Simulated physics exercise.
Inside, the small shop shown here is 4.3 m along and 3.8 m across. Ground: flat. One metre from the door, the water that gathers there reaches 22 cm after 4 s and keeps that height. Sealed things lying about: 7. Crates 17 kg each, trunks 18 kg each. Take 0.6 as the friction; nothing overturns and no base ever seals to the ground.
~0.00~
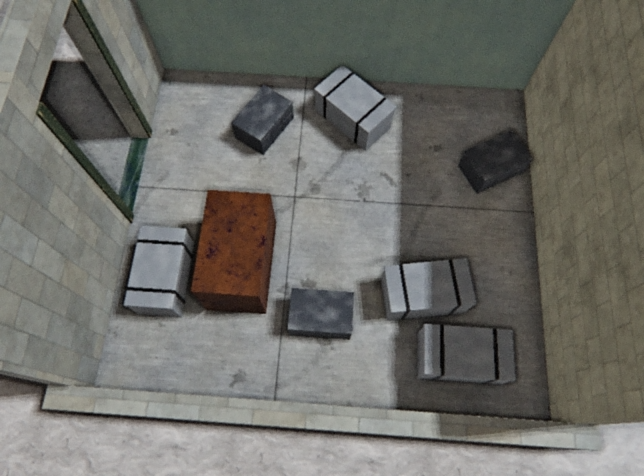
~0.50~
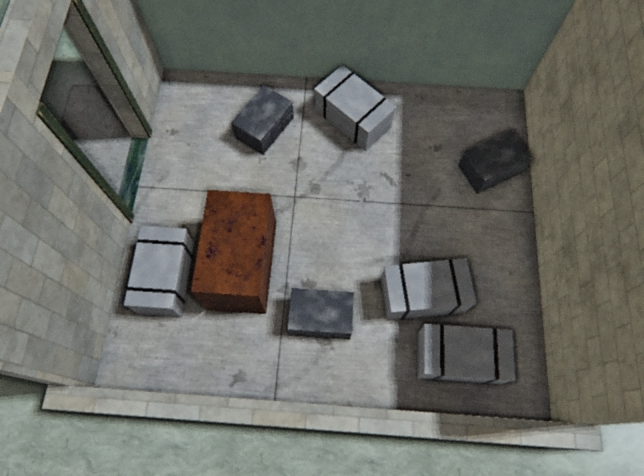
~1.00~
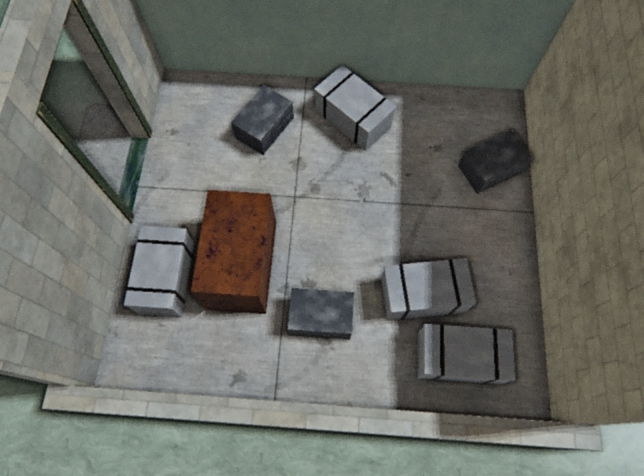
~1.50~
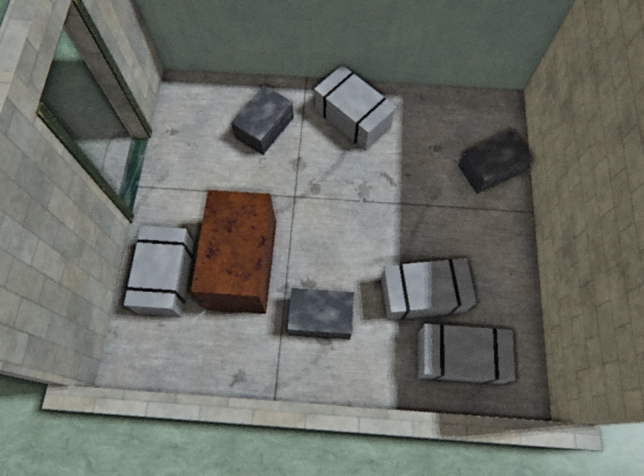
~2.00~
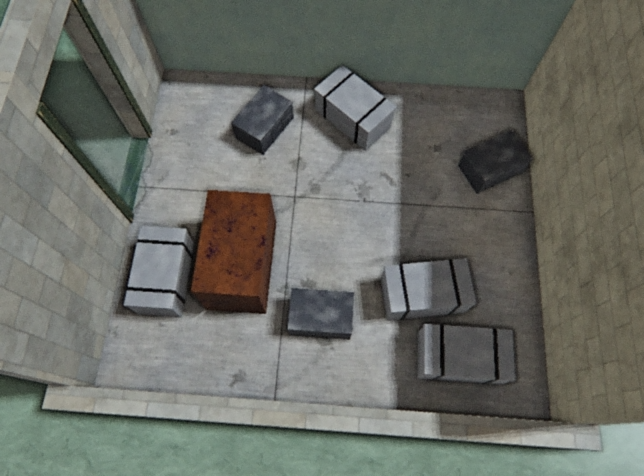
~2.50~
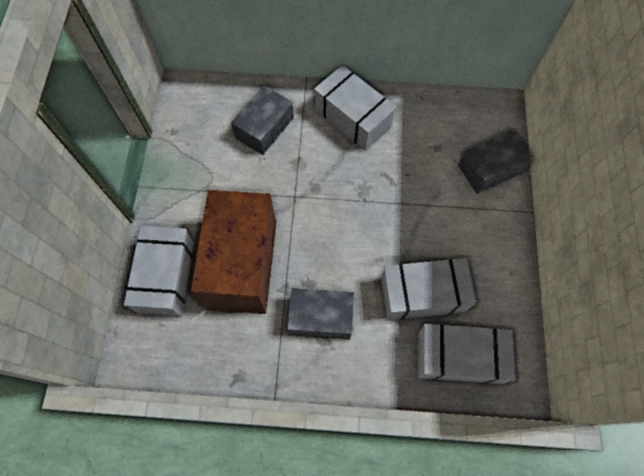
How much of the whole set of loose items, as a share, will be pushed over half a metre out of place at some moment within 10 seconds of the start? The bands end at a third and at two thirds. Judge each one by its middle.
Most likely only a small minority gets moved that far.
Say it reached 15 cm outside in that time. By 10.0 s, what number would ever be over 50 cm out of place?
So the tally would be 0.
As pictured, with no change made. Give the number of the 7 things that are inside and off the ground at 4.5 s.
It comes to 0.
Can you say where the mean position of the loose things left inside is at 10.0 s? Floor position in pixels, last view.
Mean floor pixel: About (392, 225).
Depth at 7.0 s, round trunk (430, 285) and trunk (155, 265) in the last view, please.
Some 2 cm at the first, some 4 cm at the second.
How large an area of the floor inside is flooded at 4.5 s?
Wet: Near 5.5 m2.
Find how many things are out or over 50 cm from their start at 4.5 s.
Tally: 0.
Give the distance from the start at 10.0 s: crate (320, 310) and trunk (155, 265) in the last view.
In turn: 0 cm, 20 cm.
After 3.5 s 0 of 7 are over 50 cm from their spots; 0 afloat.
After 4.5 s 0 of 7 are over 50 cm from their spots; 0 afloat.
After 7.0 s 1 of 7 are over 50 cm from their spots; 1 afloat.
After 10.0 s 2 of 7 are over 50 cm from their spots, and 2 have been at some point; 6 afloat.
